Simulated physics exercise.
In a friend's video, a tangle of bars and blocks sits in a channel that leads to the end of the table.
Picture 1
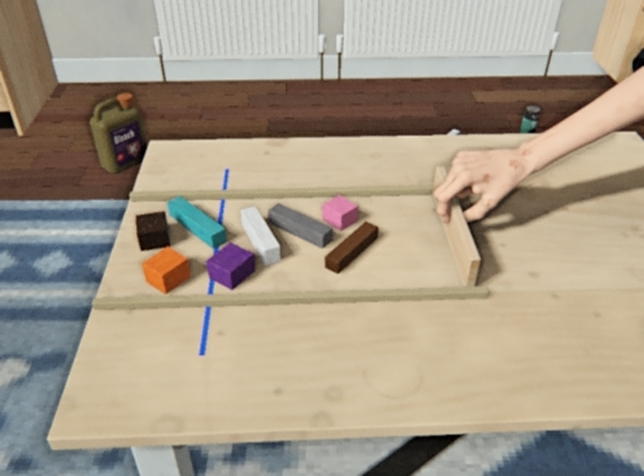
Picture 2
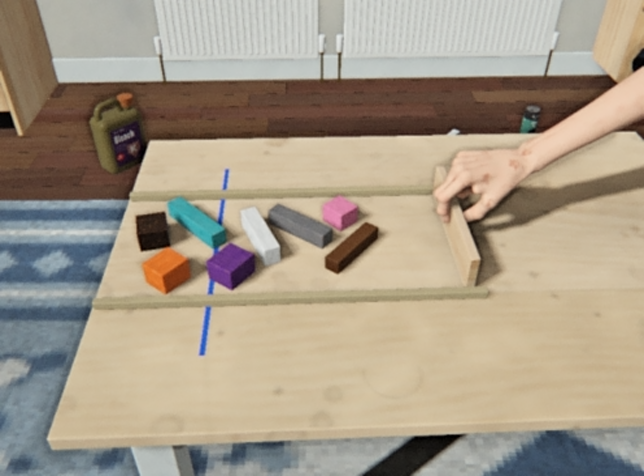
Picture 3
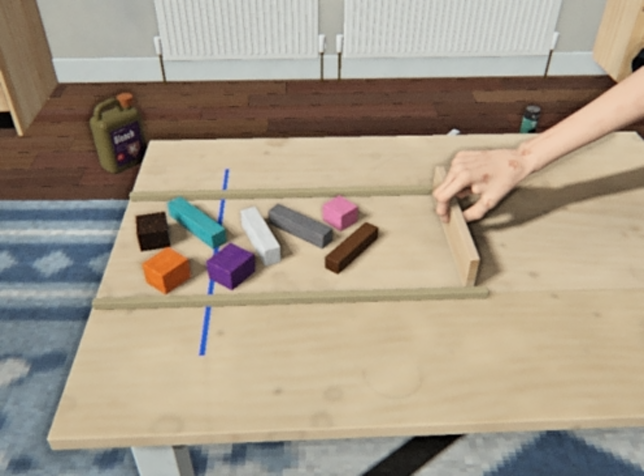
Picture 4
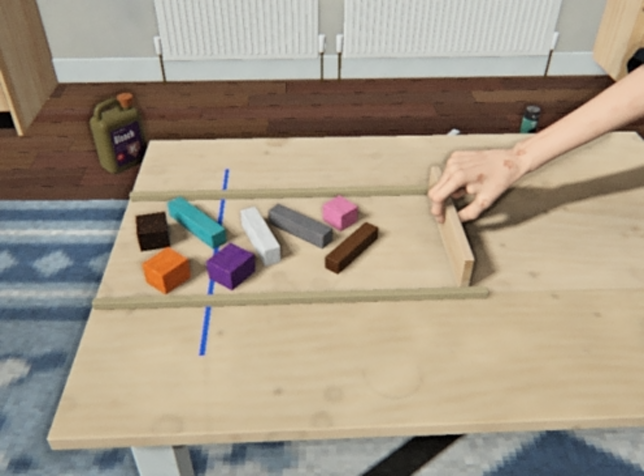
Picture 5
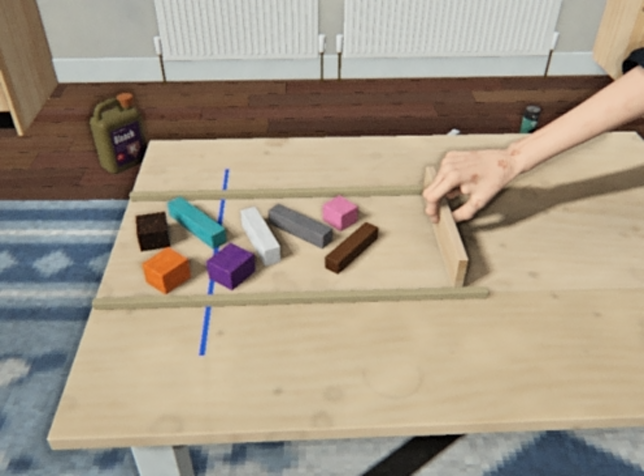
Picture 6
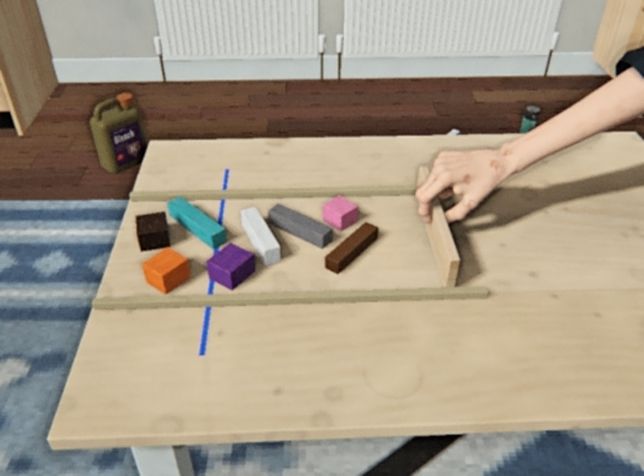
A hand reaches in from the right over a pale wooden table, seen from above at an angle, in a room with radiators and a blue patterned rug. It grips a board across a channel, with brown, pink, grey, white, purple, turquoise, orange and black pieces to its left around a blue line. The hand, at first still, slides the board slightly left; the pieces and camera stay still.
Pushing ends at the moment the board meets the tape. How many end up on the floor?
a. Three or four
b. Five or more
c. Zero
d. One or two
Answer: C.
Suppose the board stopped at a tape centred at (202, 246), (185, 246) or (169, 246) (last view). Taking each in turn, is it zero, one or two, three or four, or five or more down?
Place one: Not one; place two: One or two; place three: Three or four.
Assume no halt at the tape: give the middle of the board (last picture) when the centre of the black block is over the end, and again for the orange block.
(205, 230) and (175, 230), roughly.
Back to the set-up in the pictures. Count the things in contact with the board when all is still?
That number would be 2.
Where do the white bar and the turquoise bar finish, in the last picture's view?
Around (171, 239), then around (152, 226).
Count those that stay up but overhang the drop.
It's 1.
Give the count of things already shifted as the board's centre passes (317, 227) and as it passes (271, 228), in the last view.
Answer - first 3, then 6.
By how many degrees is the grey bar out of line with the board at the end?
Roughly 10° out of line.
Soon after, none off yet; black block at rest near (153, 231); orange block at rest near (167, 270); turquoise bar at rest near (196, 222).
At rest, the number that fall off is zero.
